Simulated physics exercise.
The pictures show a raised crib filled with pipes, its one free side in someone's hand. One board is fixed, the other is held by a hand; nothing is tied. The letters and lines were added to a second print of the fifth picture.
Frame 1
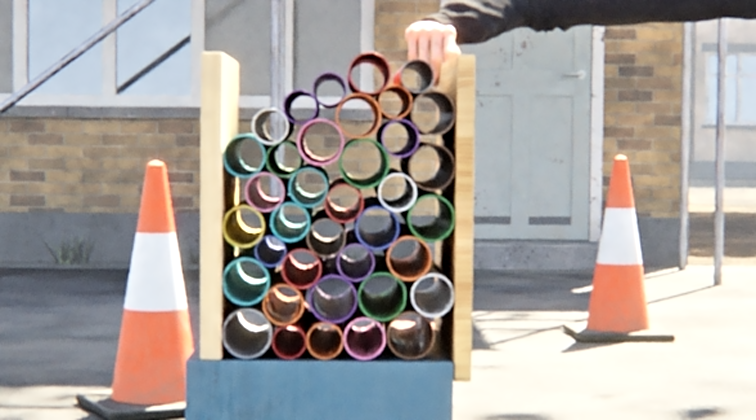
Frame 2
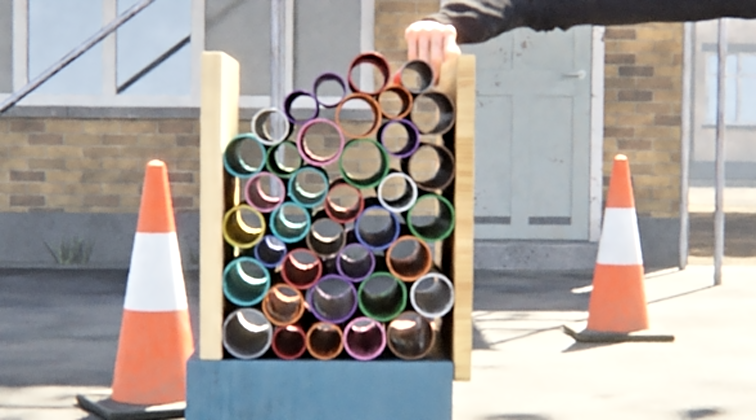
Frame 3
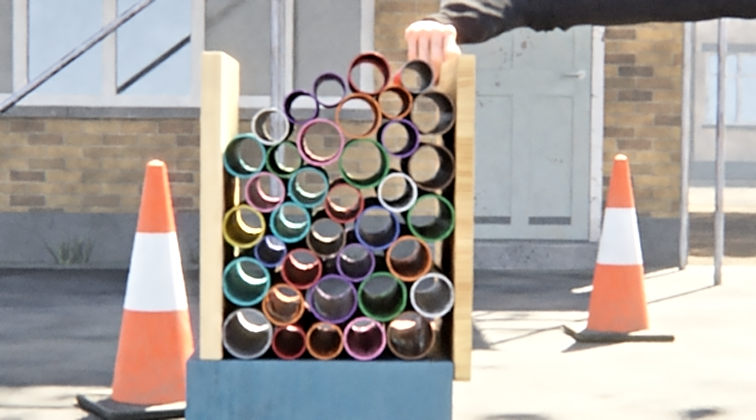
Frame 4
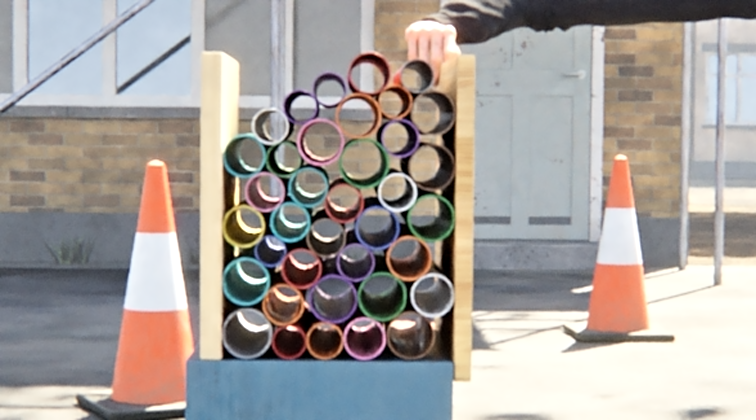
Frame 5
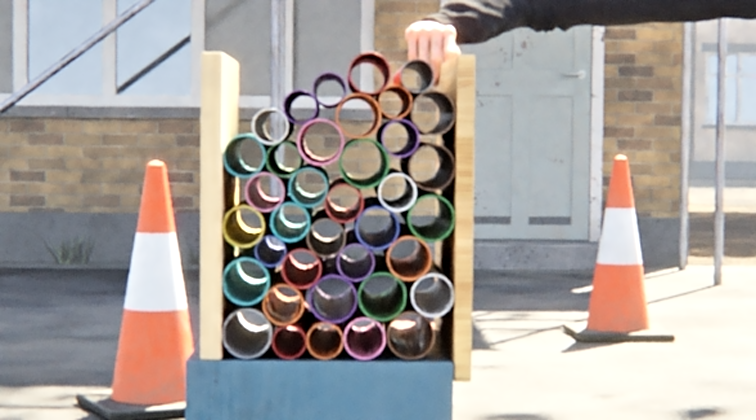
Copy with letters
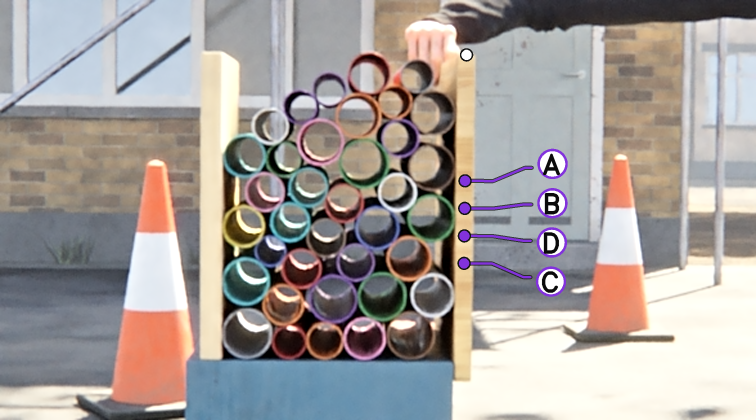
We see colourful round pipes stacked between two upright wooden boards on a blue-grey base, with orange and white cones on either side. A hand grips the top of the right board, and nothing visibly moves.
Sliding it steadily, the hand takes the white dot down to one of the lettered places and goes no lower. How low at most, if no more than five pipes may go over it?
The last mark within the limit is A.
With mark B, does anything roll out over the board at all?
Yes.
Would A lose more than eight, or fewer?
Fewer than eight.
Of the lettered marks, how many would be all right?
One of the four.
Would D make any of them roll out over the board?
Yes.
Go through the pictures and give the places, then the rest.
In the first frame, a red pipe (370, 74); side board (453, 211); a grey pipe (247, 334).
In the second frame, a grey pipe (247, 334); a white pipe (433, 295).
In the third frame, a purple pipe (356, 263); a blue pipe (271, 251).
In the fourth frame, a red pipe (344, 203); a purple pipe (401, 139).
In the fifth frame, a red pipe (370, 74); side board (453, 211).
On the marked copy, A at (465, 181); B at (465, 208); C at (464, 263); D at (465, 236); the white dot at (467, 55).
Taking A. A third of the way, top of the board (456, 113).
Two thirds of the way, top of the board (456, 180).
When it is over, top of the board (456, 181), four out over the board.
As for the rest, B more than five out over the board; C more than five out over the board; D more than five out over the board.
